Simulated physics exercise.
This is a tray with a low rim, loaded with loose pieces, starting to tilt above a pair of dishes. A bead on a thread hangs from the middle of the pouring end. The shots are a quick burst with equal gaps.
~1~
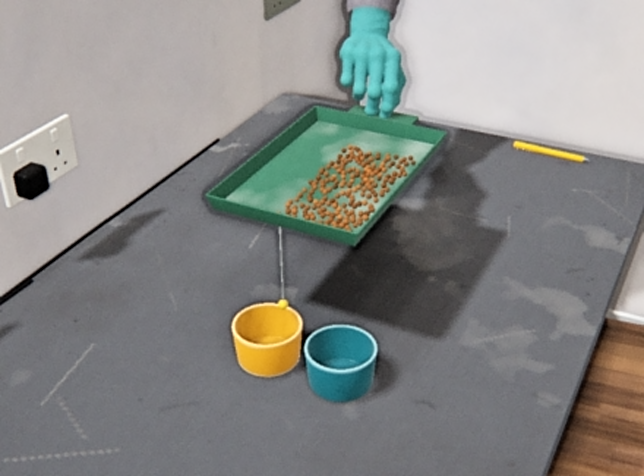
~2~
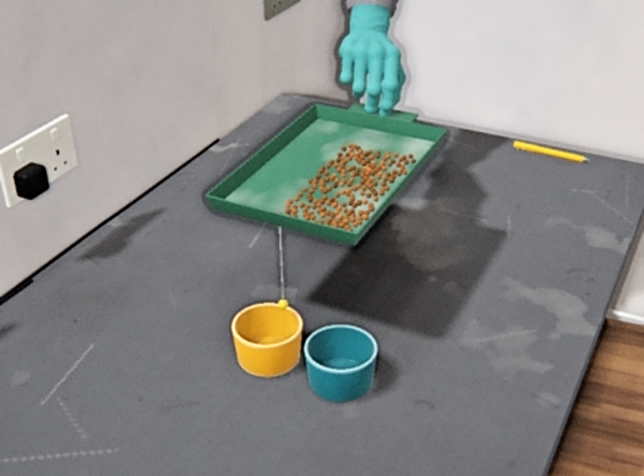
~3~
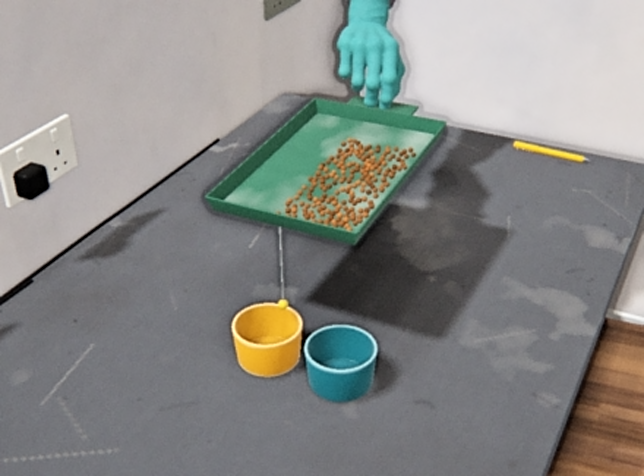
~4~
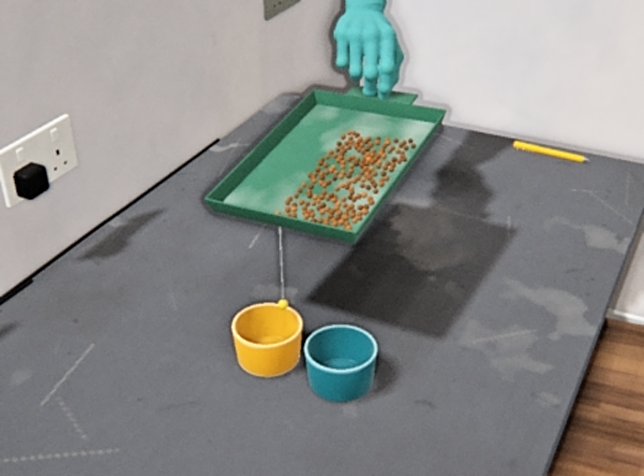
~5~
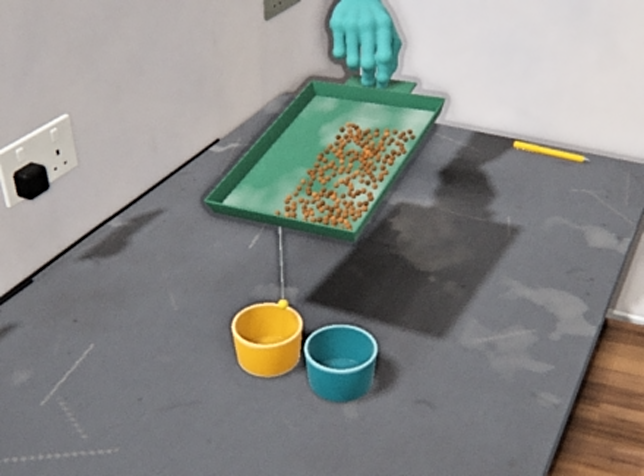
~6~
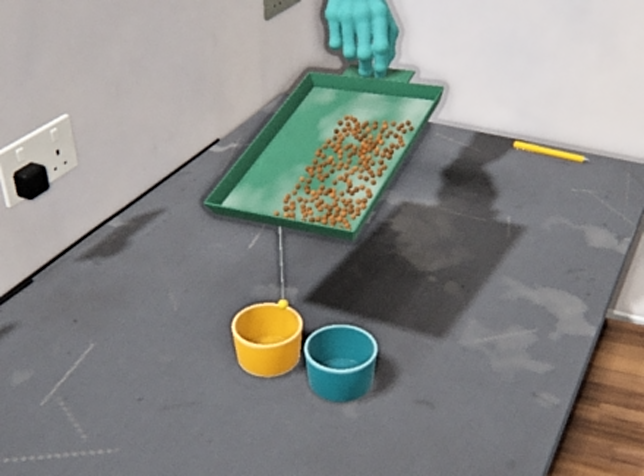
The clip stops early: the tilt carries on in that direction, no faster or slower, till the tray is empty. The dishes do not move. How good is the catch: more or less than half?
The two hold less than half of the load.
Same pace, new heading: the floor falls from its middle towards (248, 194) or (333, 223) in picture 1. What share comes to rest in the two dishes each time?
First some 0, then 100 per cent.
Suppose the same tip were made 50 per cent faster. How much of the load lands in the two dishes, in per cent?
Near 20 %.
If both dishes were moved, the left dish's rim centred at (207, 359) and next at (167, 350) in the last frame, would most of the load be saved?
First not half, then under half.
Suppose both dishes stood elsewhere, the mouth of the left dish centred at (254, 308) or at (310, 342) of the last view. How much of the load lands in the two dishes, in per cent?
In turn 20 and 0 in a hundred.
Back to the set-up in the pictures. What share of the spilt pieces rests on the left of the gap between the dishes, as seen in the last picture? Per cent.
Roughly 100 in a hundred.
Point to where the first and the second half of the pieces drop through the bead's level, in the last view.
The first part at (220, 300); the rest at (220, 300).
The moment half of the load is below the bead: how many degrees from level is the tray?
At about 100°.
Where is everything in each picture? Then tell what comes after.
In the first picture, corners of the pouring end near (213, 194) and (355, 230), level; middle of the load near (349, 185), cereal balls; left dish near (251, 358); right dish near (325, 383); bead on its thread near (283, 305).
In the second picture, corners of the pouring end near (213, 194) and (354, 230), level; middle of the load near (349, 184).
In the third picture, corners of the pouring end near (212, 195) and (354, 229), tipped barely, lowest at the left corner; middle of the load near (349, 181).
In the fourth picture, corners of the pouring end near (212, 197) and (353, 228), tipped a little, lowest at the left corner; middle of the load near (349, 176).
In the fifth picture, corners of the pouring end near (211, 199) and (352, 228), tipped a little, lowest at the left corner; middle of the load near (348, 171).
In the sixth picture, corners of the pouring end near (211, 200) and (351, 227), tipped a little, lowest at the left corner; middle of the load near (347, 167); left dish near (251, 358); right dish near (325, 383).
Shortly afterwards, tray tipped steeply; all but a few on the tray; a little outside both; only a few in the air.
Next, tray tipped right over; near a quarter on the tray; a little in the left dish; near a quarter outside both; near half in the air.
Some moments later, tray tipped past a quarter turn; near a quarter in the left dish; the bulk outside both.
In the end, tray tipped past a quarter turn; none at all in the right dish; near a quarter in the left dish; the bulk outside both.
